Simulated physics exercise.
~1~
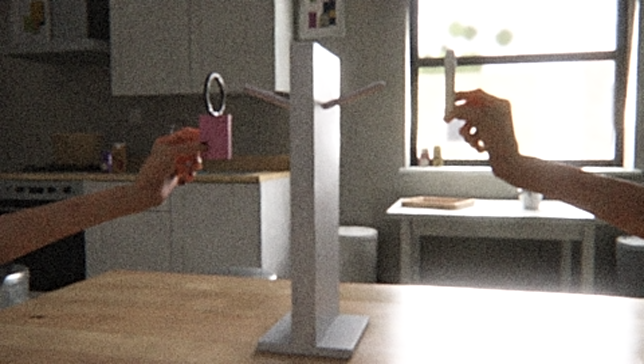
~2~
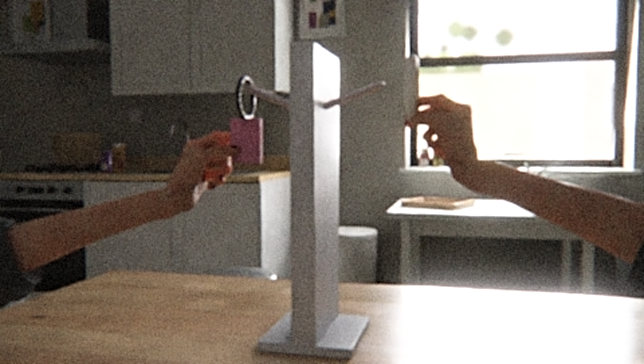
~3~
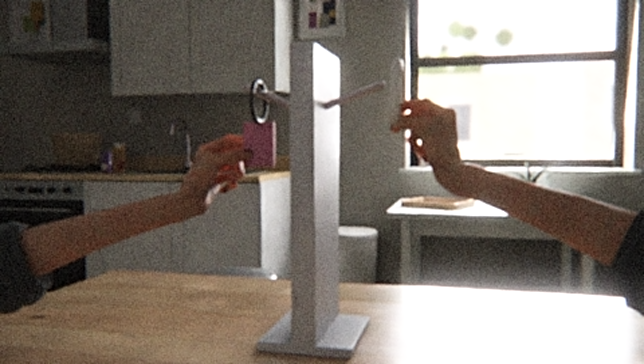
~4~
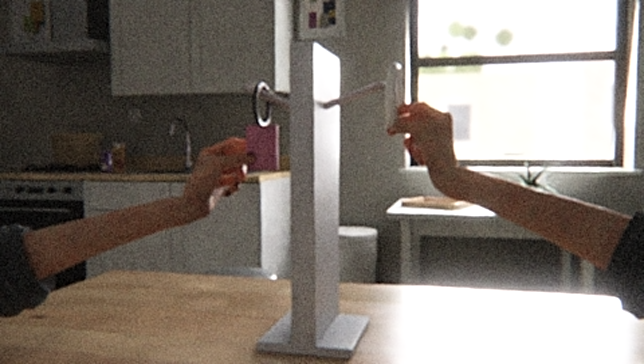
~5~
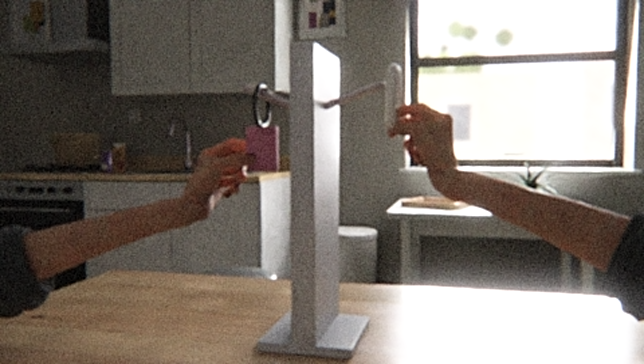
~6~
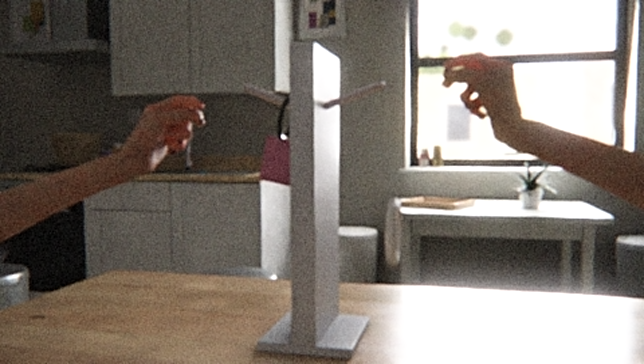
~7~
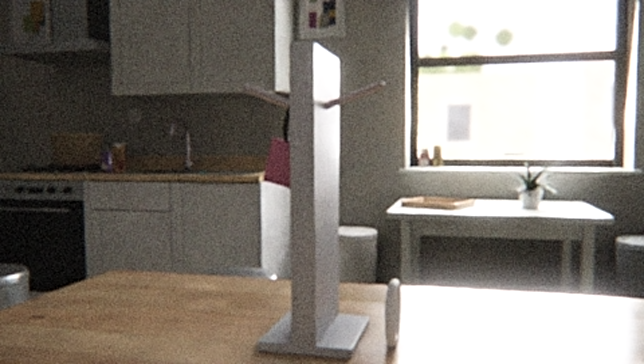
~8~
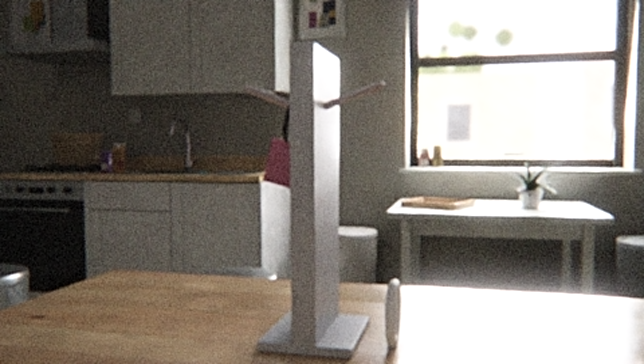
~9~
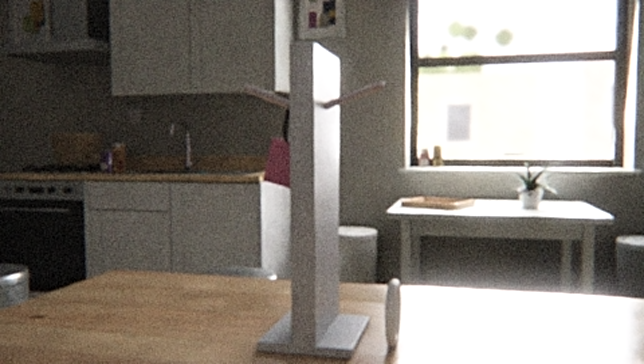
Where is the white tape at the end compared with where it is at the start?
At the start the white tape is held up by the hand on the right, in front of the window. At the end it is much lower and further left, standing on the table just to the right of the stand's base.
